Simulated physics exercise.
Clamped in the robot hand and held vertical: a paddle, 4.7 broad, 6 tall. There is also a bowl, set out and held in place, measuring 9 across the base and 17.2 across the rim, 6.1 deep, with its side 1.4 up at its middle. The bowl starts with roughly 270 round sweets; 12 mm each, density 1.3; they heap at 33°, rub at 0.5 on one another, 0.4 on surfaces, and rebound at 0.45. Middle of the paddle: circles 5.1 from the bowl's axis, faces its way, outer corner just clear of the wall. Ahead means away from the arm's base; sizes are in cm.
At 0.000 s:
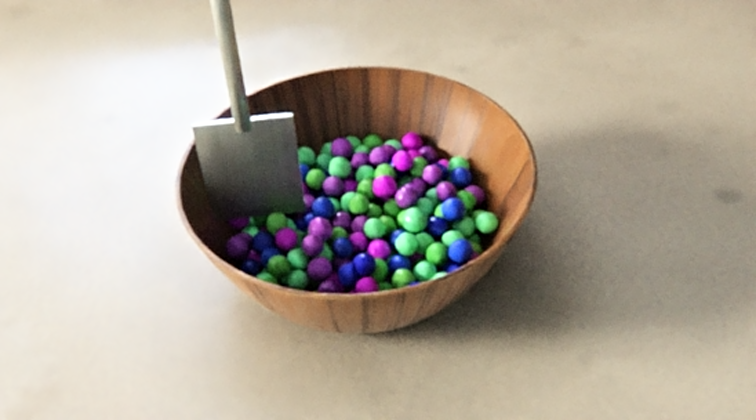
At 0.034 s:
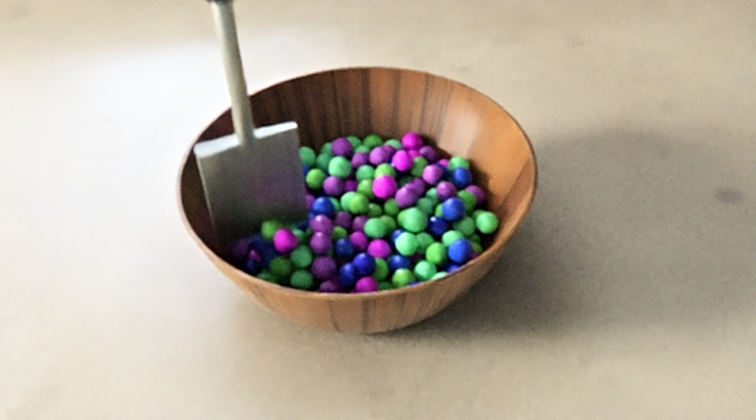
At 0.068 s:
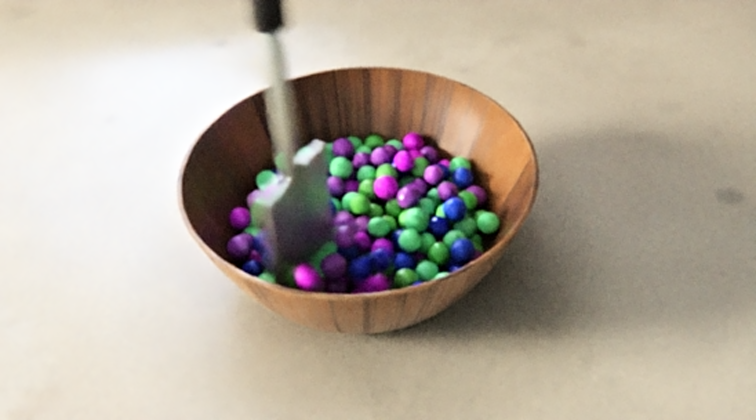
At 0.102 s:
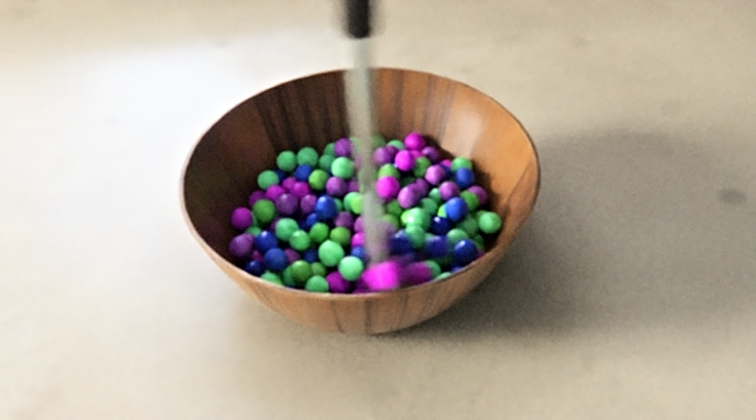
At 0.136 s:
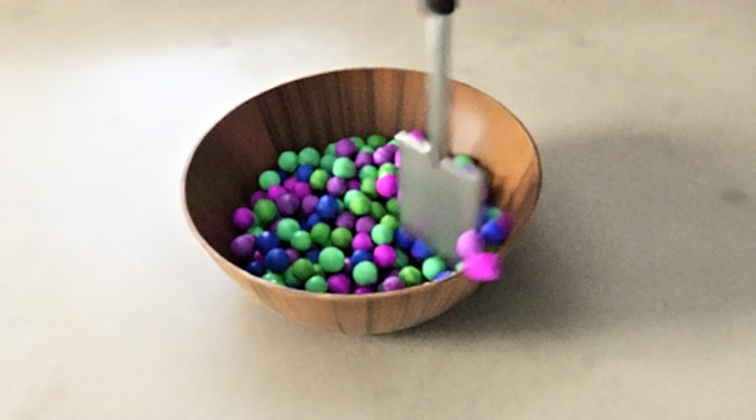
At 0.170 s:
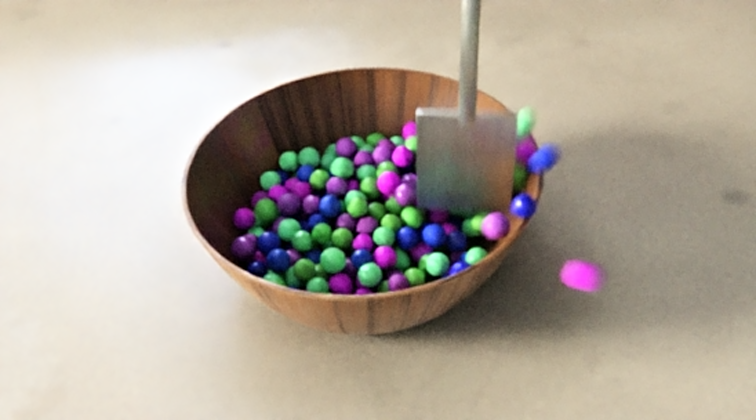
On a pale tabletop, a metal paddle sweeping left to right through coloured balls in a wooden bowl, knocking a pink one out.
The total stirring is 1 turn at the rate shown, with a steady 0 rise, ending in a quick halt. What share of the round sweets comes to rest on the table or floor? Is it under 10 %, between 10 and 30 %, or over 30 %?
Between 10 and 30 %.
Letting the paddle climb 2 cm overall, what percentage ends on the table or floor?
It comes to some 0 per cent.
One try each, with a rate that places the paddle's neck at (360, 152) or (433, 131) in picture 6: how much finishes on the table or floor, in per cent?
Well, about 5 percent the first time and about 15 percent the second.
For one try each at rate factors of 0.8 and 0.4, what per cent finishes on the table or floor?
Some 15 and 5 per cent.
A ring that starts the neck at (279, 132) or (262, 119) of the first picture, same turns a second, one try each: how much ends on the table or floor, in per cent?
Near 40 and 45 in a hundred, one try each.
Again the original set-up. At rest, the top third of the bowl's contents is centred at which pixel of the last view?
It is centred around (358, 226).
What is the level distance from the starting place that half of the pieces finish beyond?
Near 0 cm.
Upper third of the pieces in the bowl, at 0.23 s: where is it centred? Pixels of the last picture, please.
Near (376, 176).
After 0.23 s, 235° round, highest piece 10 above the table; 258 in the bowl, 9 in flight or on the tool.
After 0.29 s, 304° round, highest piece 10 above the table; 244 in the bowl, 3 on the table or floor, 20 in flight or on the tool.
After 0.52 s, 0° round, highest piece 7 above the table; 228 in the bowl, 38 on the table or floor, 1 in flight or on the tool.
After 1.22 s, 0° round, highest piece 4 above the table; 227 in the bowl, 40 on the table or floor.
At rest, 227 in the bowl, 40 on the table or floor. That is 15 % on the table or floor.
